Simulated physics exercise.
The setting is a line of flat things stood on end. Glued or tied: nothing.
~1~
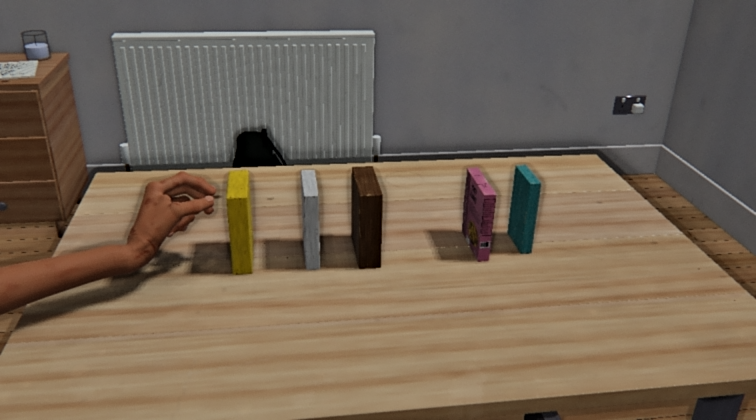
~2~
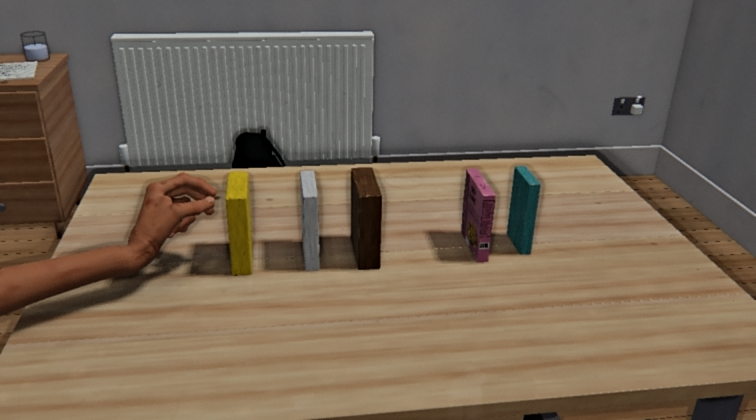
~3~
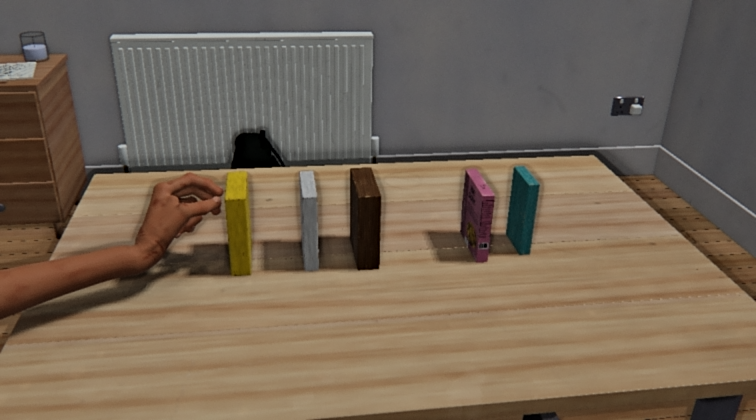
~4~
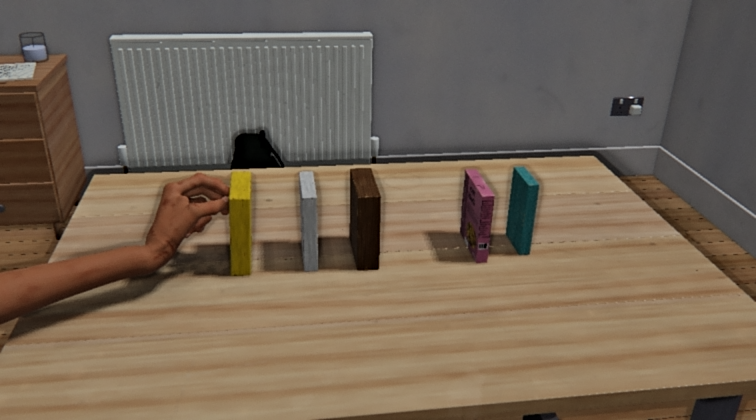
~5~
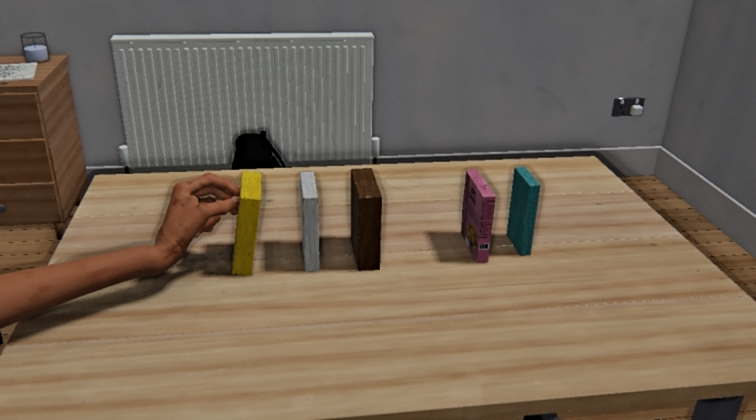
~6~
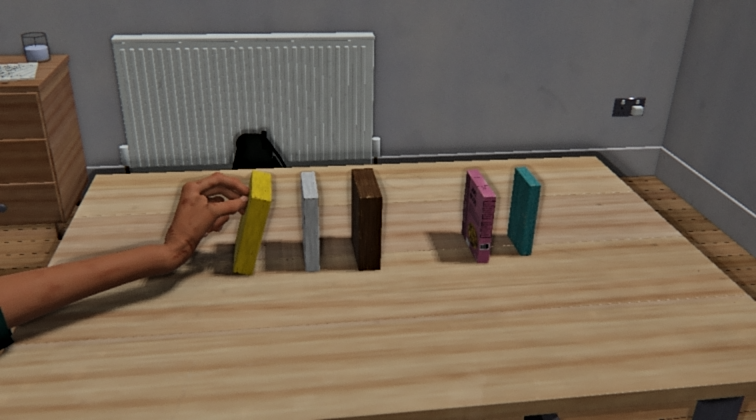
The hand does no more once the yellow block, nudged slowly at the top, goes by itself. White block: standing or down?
Down.
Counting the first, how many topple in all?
3 in total.
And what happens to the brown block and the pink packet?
The brown block tumbles, while the pink packet stays up.
Then, 0.30 s after the last picture, yellow block 64° over; white block tipped 30° from how it was near (333, 222); brown block tipped 6° from how it was.
Then, 0.50 s after the last picture, yellow block 82° over; white block tipped 68° from how it was near (355, 236); brown block tipped 69° from how it was.
At rest, tipped over on the table, brown block and white block; pink packet in place. Seen from the same camera at the end, white block near (357, 238).
